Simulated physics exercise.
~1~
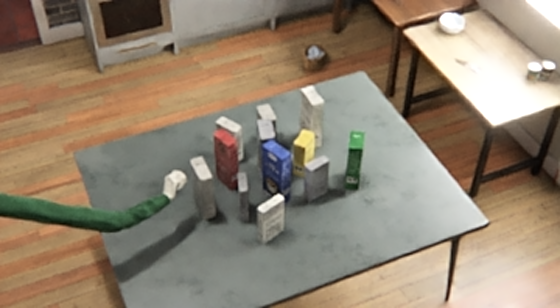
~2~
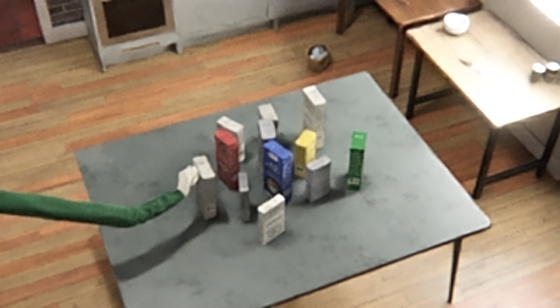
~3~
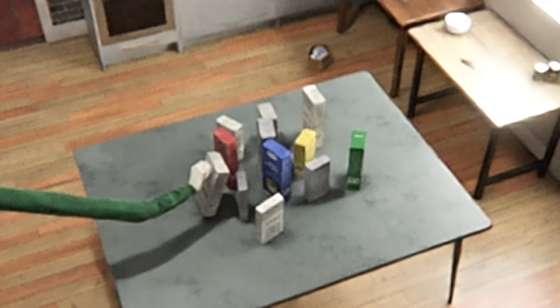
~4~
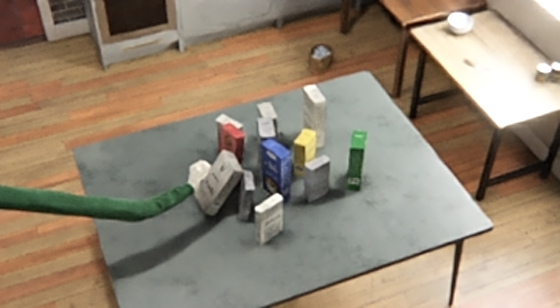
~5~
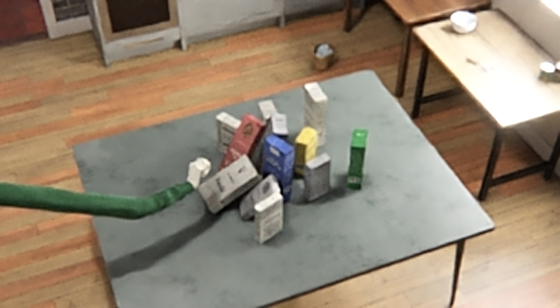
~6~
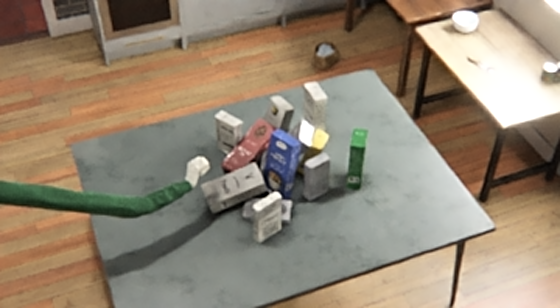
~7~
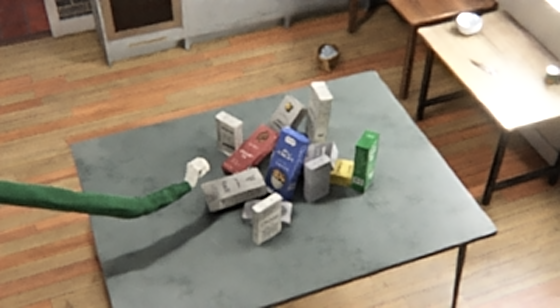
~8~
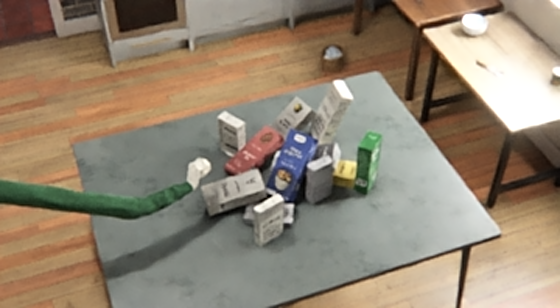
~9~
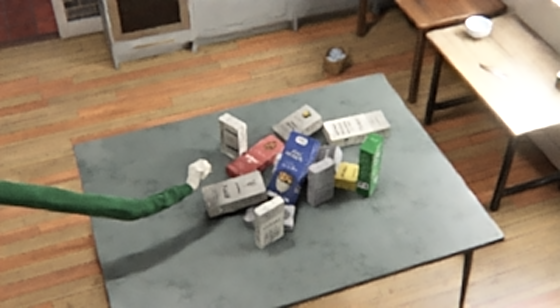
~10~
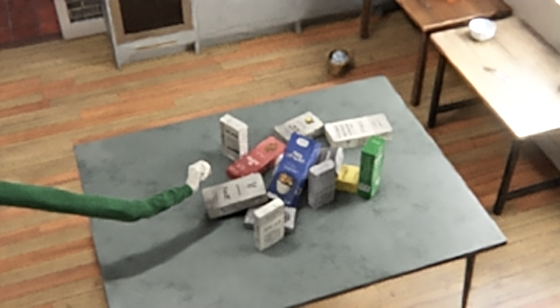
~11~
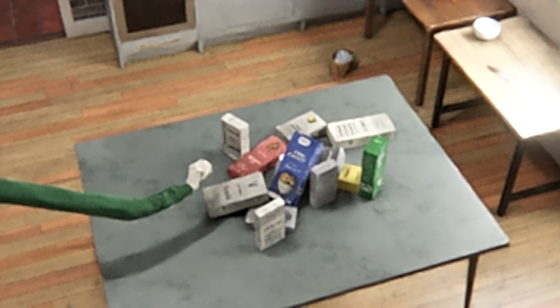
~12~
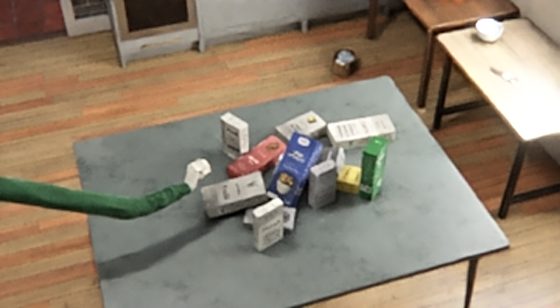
A green arm tips a pale box into its neighbours, toppling most, including red and yellow.
